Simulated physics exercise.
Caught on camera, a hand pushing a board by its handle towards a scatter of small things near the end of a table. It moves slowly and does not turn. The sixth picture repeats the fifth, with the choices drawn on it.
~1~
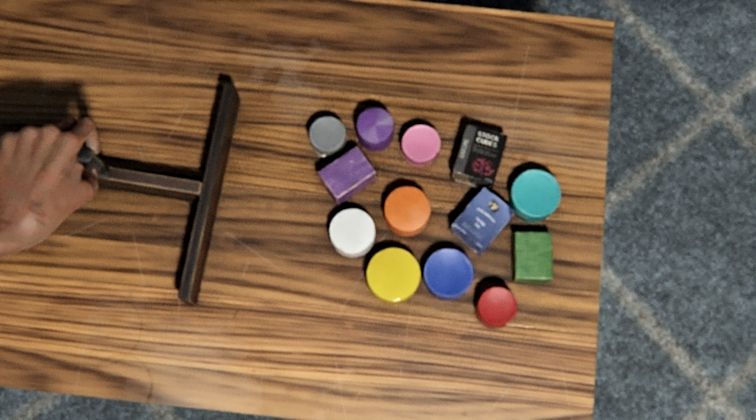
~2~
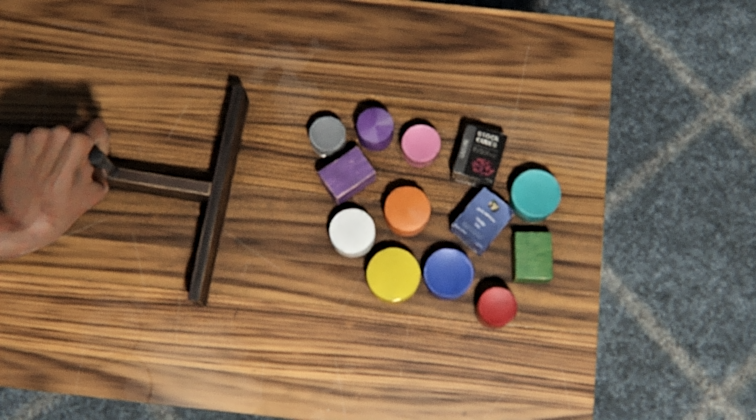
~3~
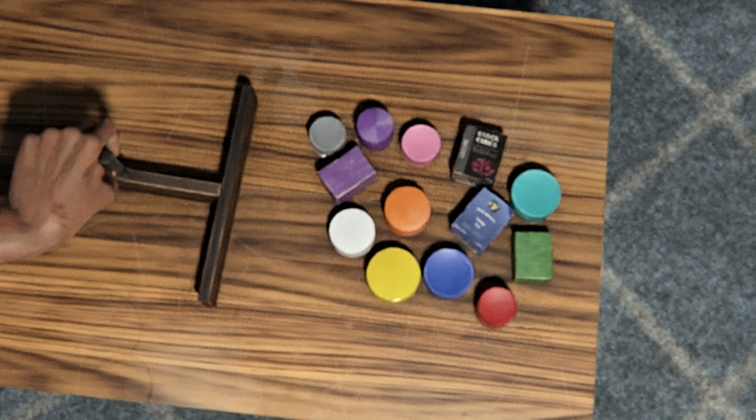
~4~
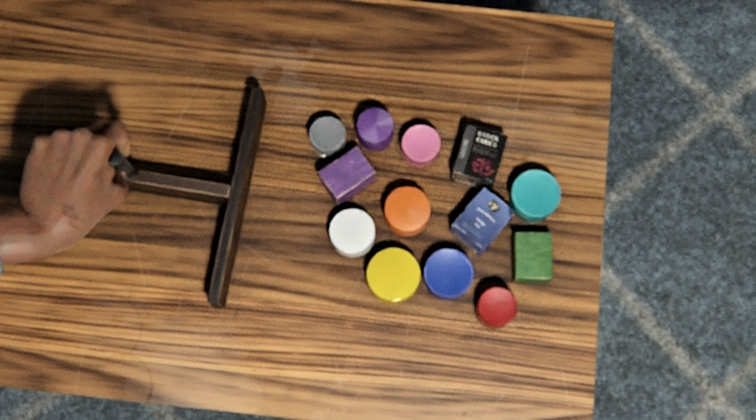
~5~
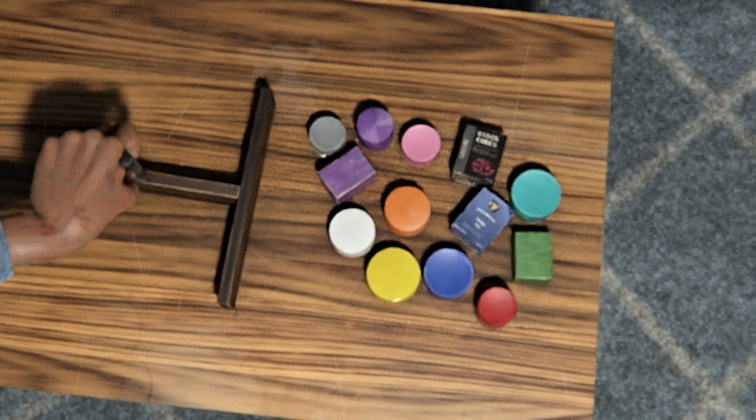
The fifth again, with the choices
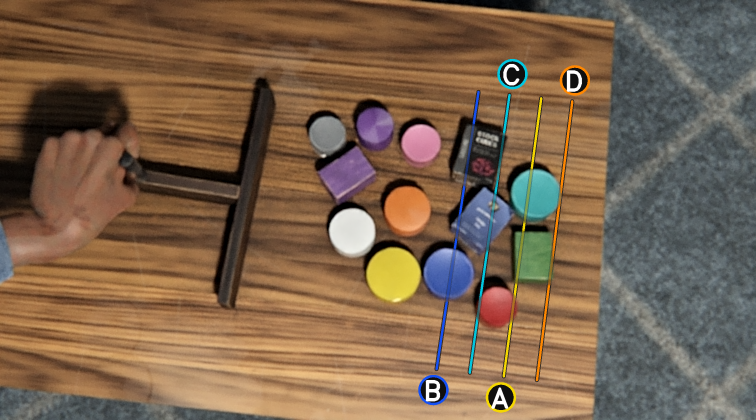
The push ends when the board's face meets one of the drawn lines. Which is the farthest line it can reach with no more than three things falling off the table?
No fourth one falls up to A.
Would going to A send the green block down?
Yes.
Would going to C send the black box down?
No.
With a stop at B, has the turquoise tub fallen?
No.
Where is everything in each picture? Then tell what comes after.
The first picture shows pink tub (421, 147); red tub (496, 308); orange tin (407, 212).
The second picture shows board (216, 190); white tin (353, 234).
The third picture shows board (225, 191); black box (479, 158).
The fourth picture shows board (236, 192); green block (532, 258).
The fifth picture shows board (245, 193); blue jar (448, 274); purple tin (375, 130); grey tin (328, 137).
On the marked copy, A at (523, 232); B at (458, 225); C at (490, 229); D at (555, 236).
With A. Early on, board (346, 204); purple tin (410, 124); pink tub (439, 148).
Further on, board (447, 214); green block (610, 292); blue box (582, 237).
At the end, board (524, 222); green block over the edge; blue box over the edge; three fallen.
As for the rest, B is within the limit but short; C is within the limit but short; D drops six.
